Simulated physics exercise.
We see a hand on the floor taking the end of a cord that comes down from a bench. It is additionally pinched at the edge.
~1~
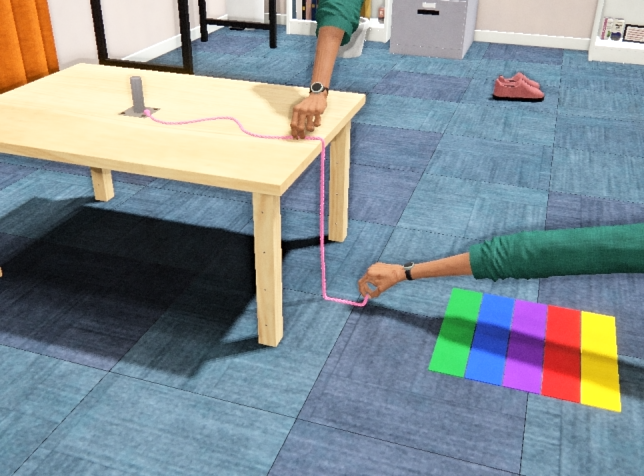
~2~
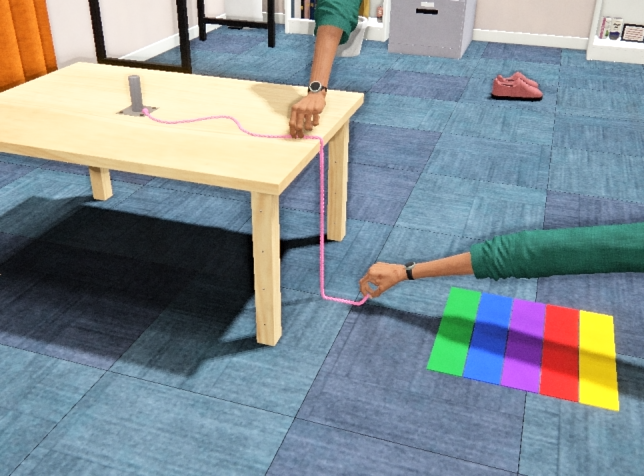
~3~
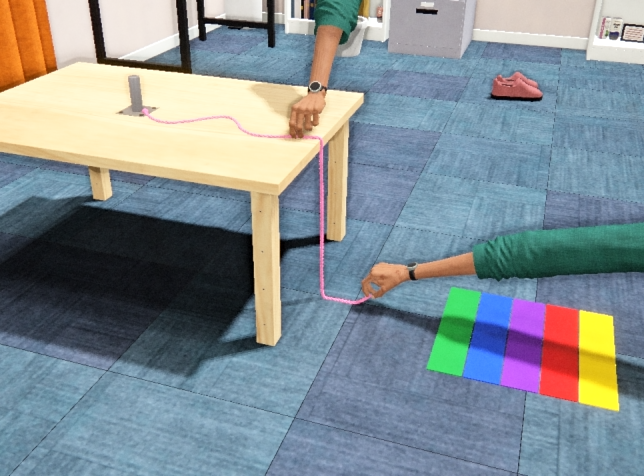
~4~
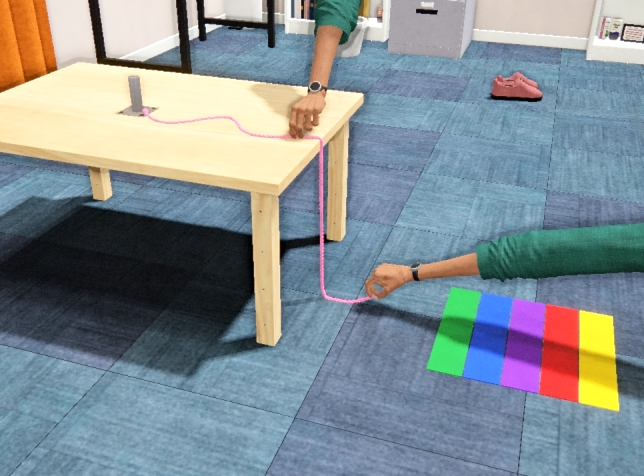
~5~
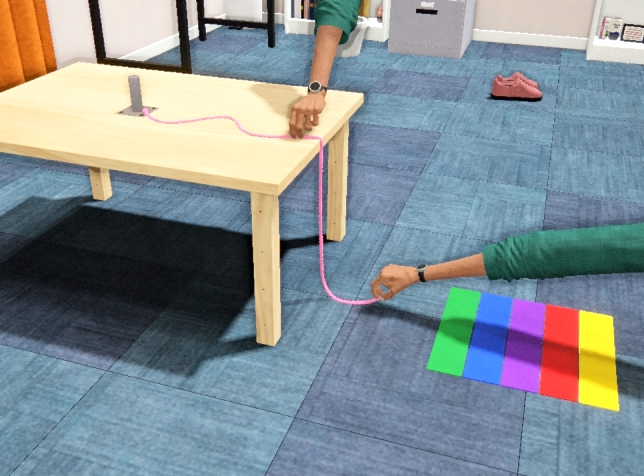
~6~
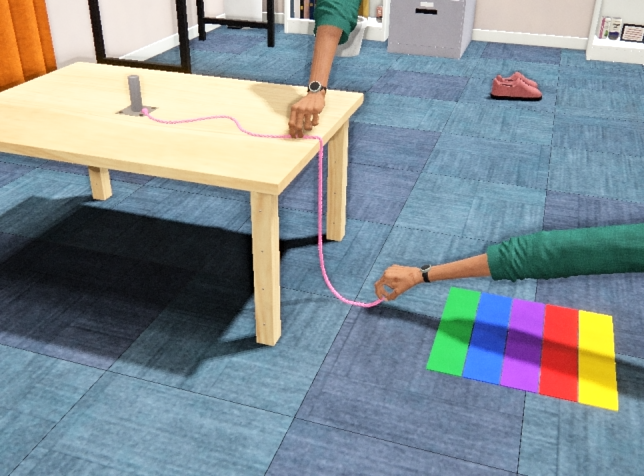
On a blue carpeted floor beside a wooden table, a hand slowly draws a pink cord's end slightly right as another pins it above.
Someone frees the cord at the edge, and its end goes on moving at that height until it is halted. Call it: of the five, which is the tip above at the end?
The purple strip.
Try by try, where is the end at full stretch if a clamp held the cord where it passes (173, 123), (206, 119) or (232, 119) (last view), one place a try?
Approximately at (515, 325), at (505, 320) and at (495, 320), in that order.
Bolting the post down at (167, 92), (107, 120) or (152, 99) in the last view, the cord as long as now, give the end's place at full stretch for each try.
In order, it comes out close to (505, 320), (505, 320) and (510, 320).
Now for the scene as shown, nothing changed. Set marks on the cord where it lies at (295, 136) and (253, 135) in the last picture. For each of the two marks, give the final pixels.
In that view they sit near (331, 150) and near (294, 134).
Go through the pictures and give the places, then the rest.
In the first picture, end (367, 295); green (450, 357); blue (486, 364); purple (523, 372); red (561, 380); yellow (600, 388).
In the second picture, end (368, 295); cord through (158, 121) (227, 117) (262, 136) (321, 158) (322, 225) (322, 287).
In the third picture, end (371, 295).
In the fourth picture, end (374, 296); cord through (158, 121) (227, 118) (262, 136) (321, 158) (321, 226) (322, 287).
In the fifth picture, end (380, 297).
In the sixth picture, end (383, 298); cord through (158, 121) (227, 117) (262, 136) (321, 158) (320, 225) (330, 287).
Soon after, end near (462, 313); over green.
Then, end near (503, 321); over blue.
At full stretch, end near (527, 325); over purple. It gets as far as the purple strip.
